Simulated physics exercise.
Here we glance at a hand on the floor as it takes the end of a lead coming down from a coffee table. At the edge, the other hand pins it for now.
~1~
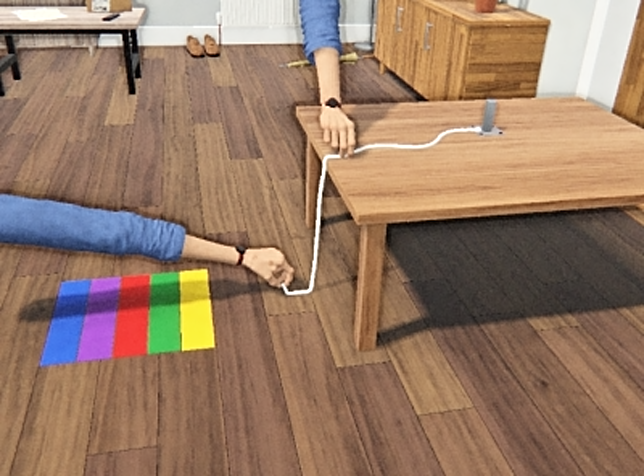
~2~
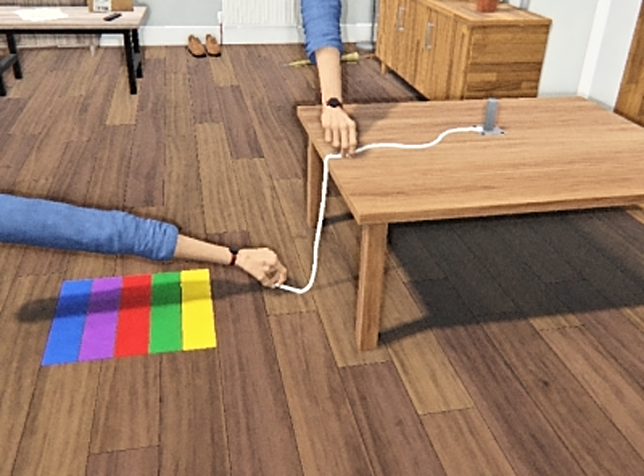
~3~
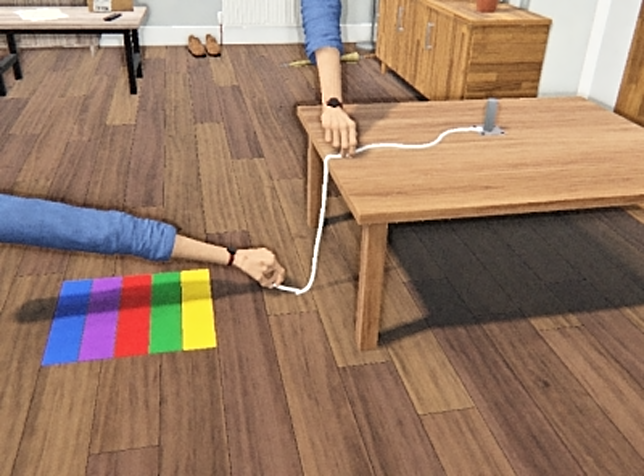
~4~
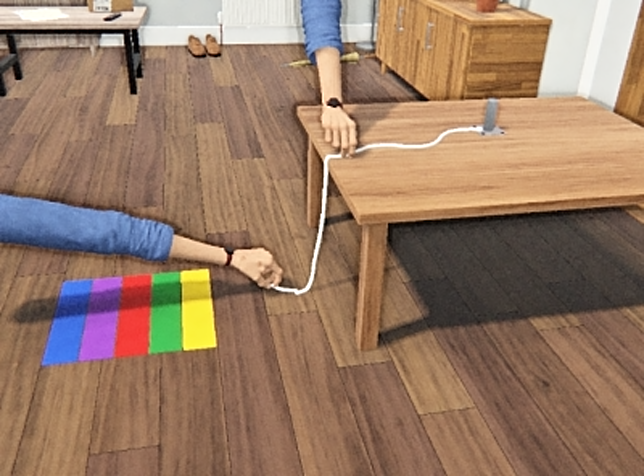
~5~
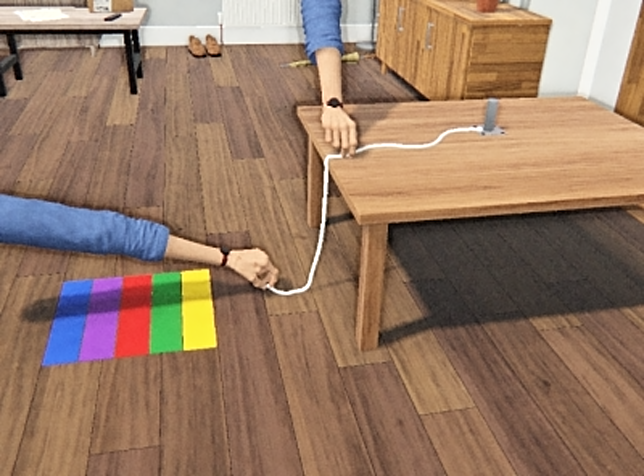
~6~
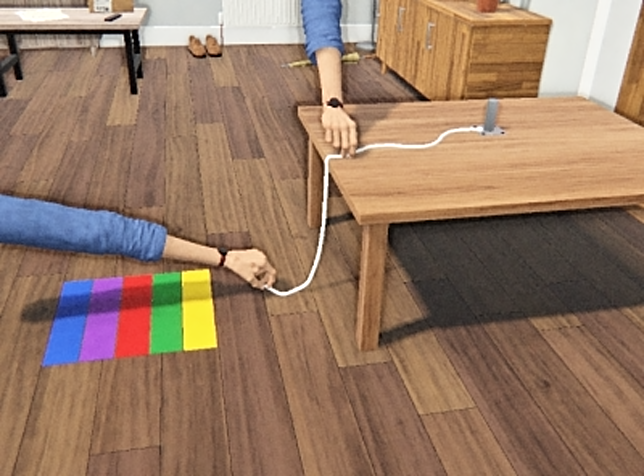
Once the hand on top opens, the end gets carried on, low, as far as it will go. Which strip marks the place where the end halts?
The green strip does.
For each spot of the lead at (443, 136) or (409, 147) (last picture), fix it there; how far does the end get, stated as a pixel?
It ends up at (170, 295) the first time and at (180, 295) the second time.
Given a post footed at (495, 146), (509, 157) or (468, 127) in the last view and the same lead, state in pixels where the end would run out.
Taking the tries in turn, you get (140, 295), (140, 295) and (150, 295).
Soon after, end near (234, 289); short of the strips.
Then, end near (191, 292); over yellow.
At full stretch, end near (165, 295); over green. It halts on the green strip.
